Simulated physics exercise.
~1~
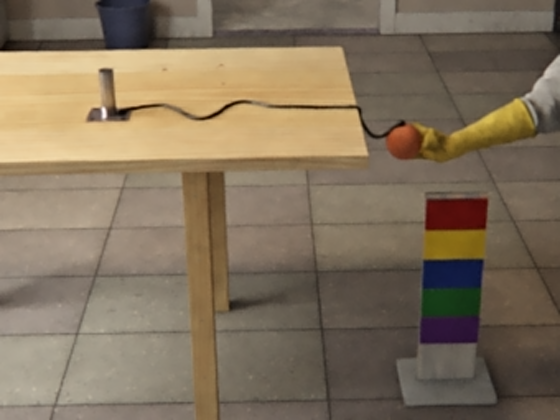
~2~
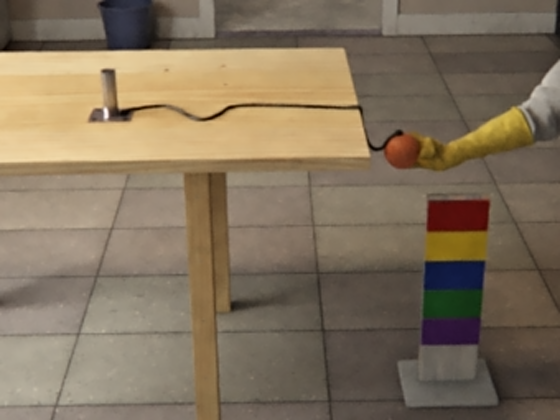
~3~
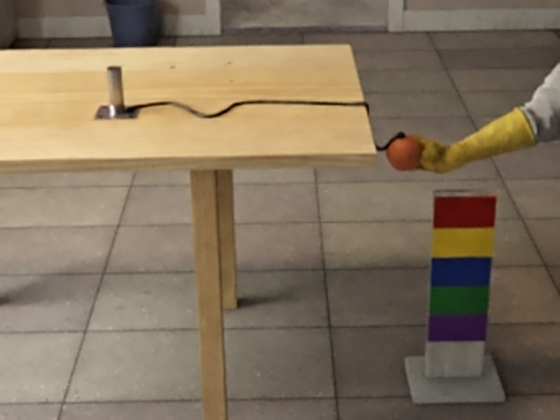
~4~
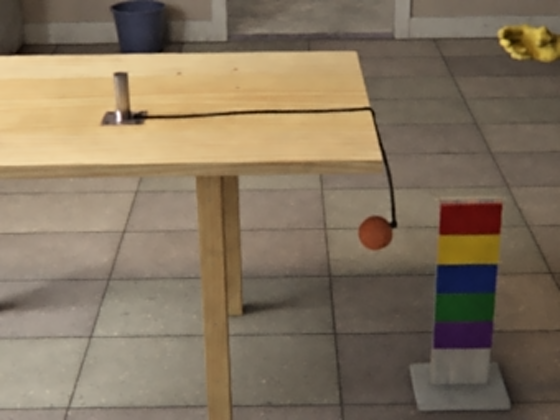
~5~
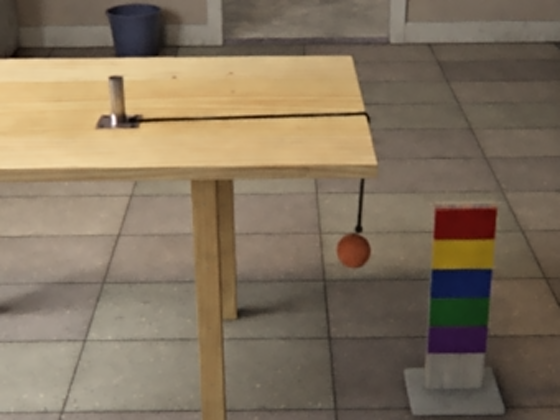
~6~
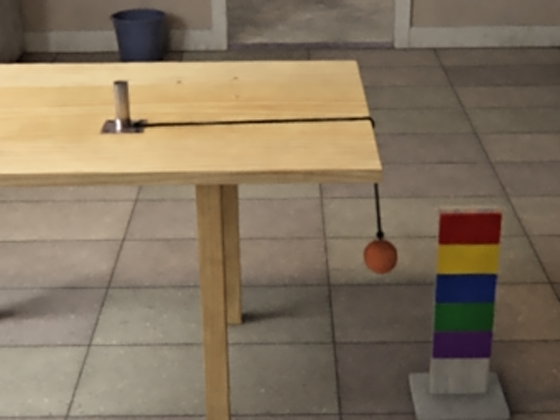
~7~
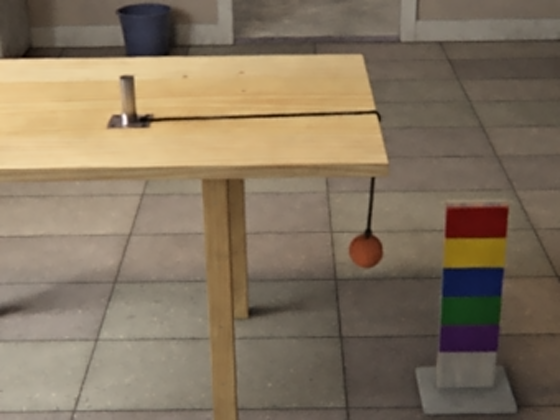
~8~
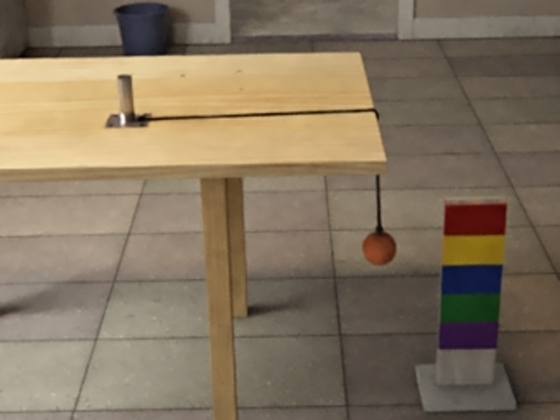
A yellow-gloved hand held an orange ball on a dark cord just off the end of a wooden table, then let go and drew back, and the ball dropped, swung a little, and ended up hanging level with the yellow band on the striped post.
